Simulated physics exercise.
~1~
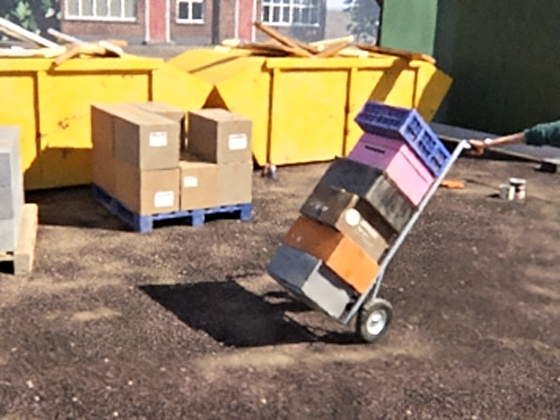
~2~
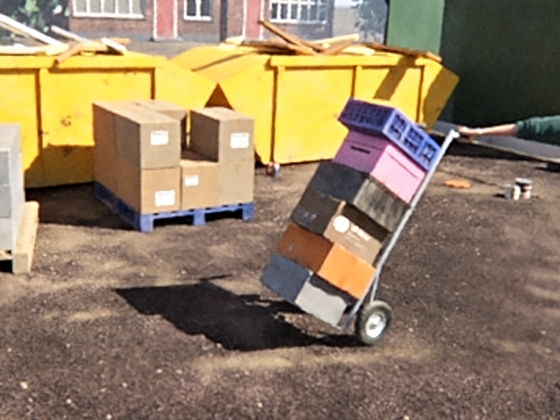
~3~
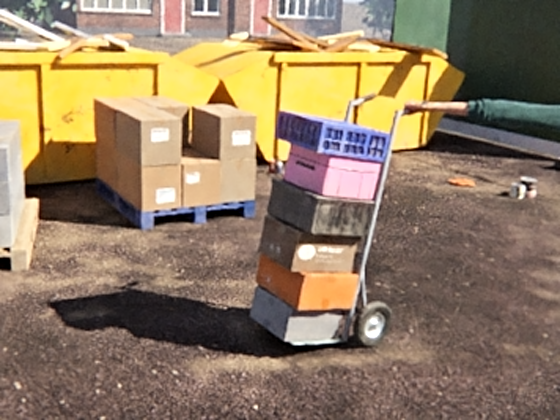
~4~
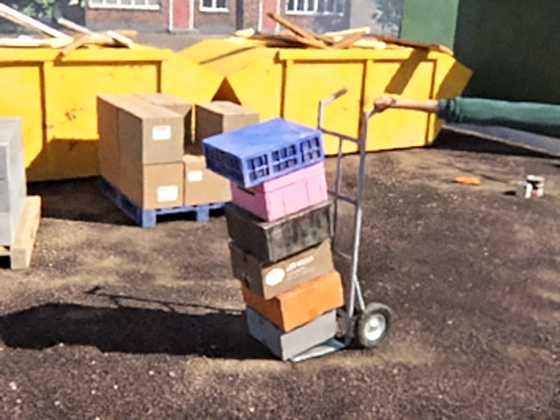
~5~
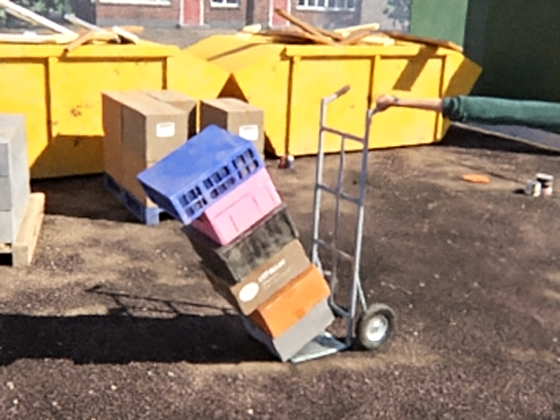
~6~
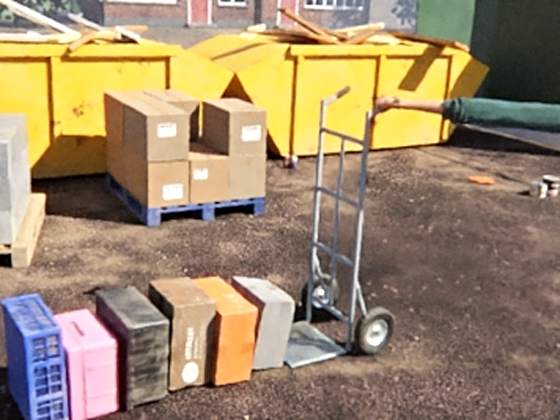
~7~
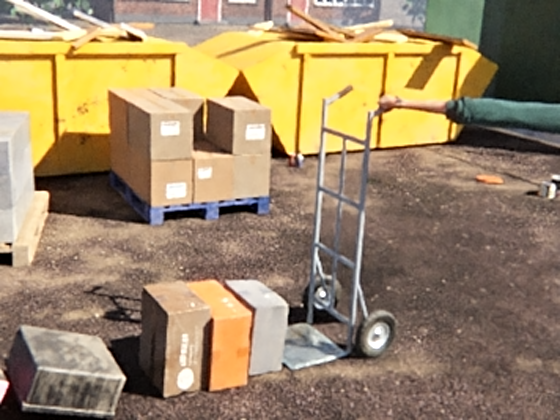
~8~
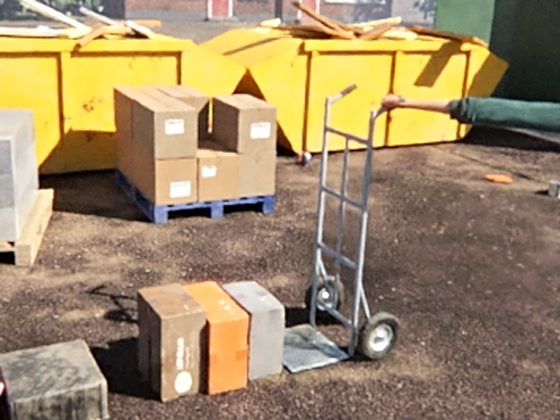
A loaded sack truck swings upright, and its stacked boxes topple left onto the ground.
